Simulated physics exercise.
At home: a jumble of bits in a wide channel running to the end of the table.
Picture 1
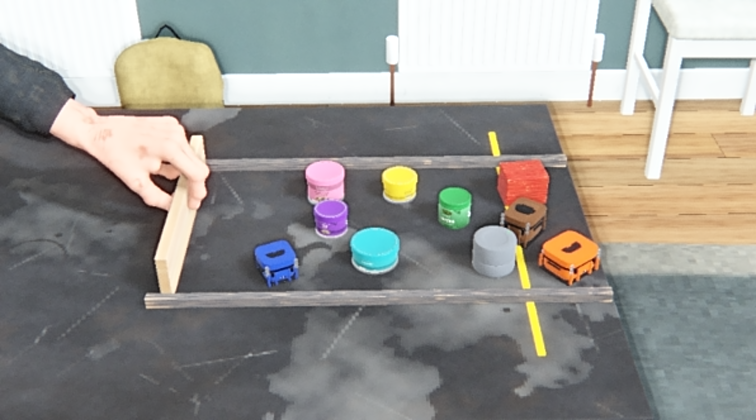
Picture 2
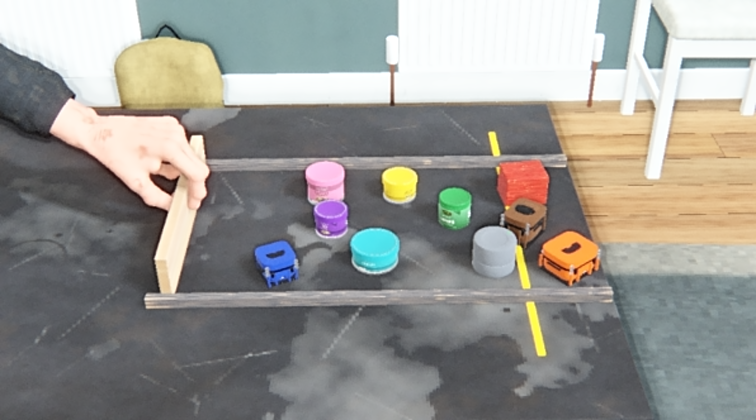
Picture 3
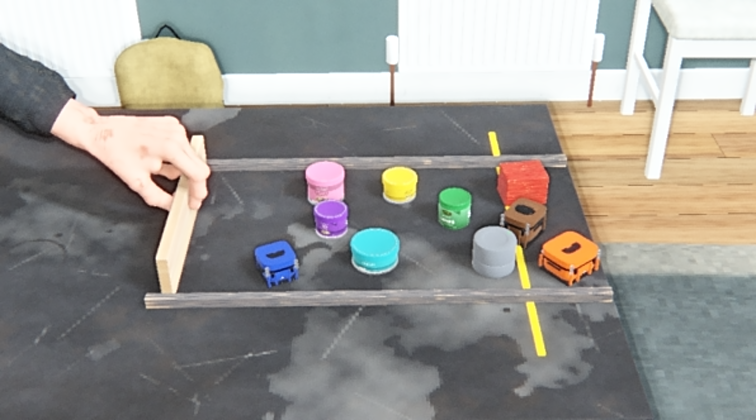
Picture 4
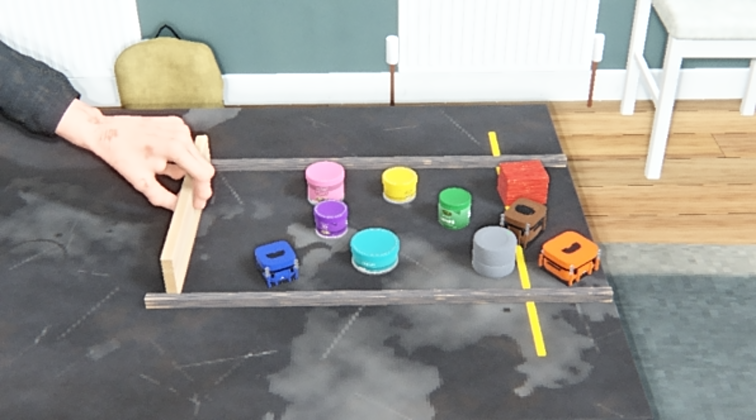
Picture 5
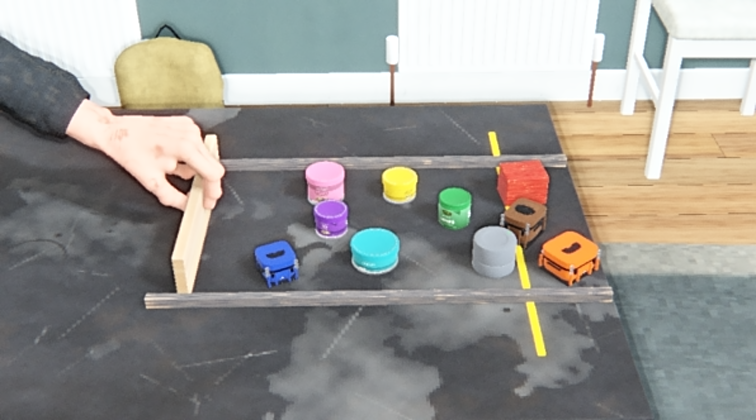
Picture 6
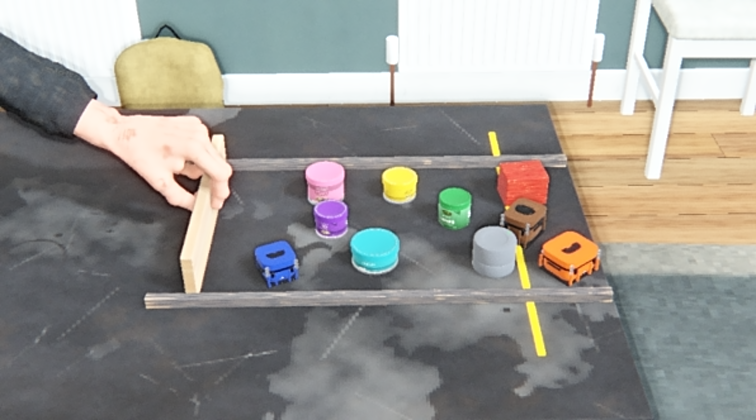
A hand holding a wooden board upright, then sliding it slightly right towards still, colourful pots and cases between two rails.
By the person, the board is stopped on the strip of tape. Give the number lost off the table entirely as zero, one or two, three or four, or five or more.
Most likely the sweep will knock off one or two.
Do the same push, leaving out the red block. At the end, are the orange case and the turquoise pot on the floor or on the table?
The orange case comes down, the turquoise pot survives.
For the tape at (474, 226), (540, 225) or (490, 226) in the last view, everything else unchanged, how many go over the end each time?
The three tries give 0, 2 and 0.
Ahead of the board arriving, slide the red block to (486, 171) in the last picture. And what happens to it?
From there it stays on.
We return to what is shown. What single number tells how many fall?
It is 1, no more and no fewer.
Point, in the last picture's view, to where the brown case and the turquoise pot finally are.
Near (564, 218) and (542, 242).
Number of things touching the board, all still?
It's 5.
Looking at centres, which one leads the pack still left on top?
That would be the red block, which ends nearest.
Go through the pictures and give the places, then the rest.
In the first frame, orange case (569, 258); red block (523, 183); brown case (524, 222); board (183, 210); tape (513, 226).
In the second frame, red block (523, 183); board (183, 210).
In the third frame, brown case (524, 223); purple tin (331, 220).
In the fourth frame, orange case (569, 258); turquoise pot (375, 252).
In the fifth frame, red block (523, 183); blue case (276, 265).
In the sixth frame, orange case (569, 258); red block (523, 183); brown case (524, 223); board (206, 210); tape (513, 226).
Soon after, none off yet; orange case at rest near (569, 258); red block at rest near (523, 183); brown case at rest near (524, 223).
At rest, the number that fall off is one or two; fallen, orange case.
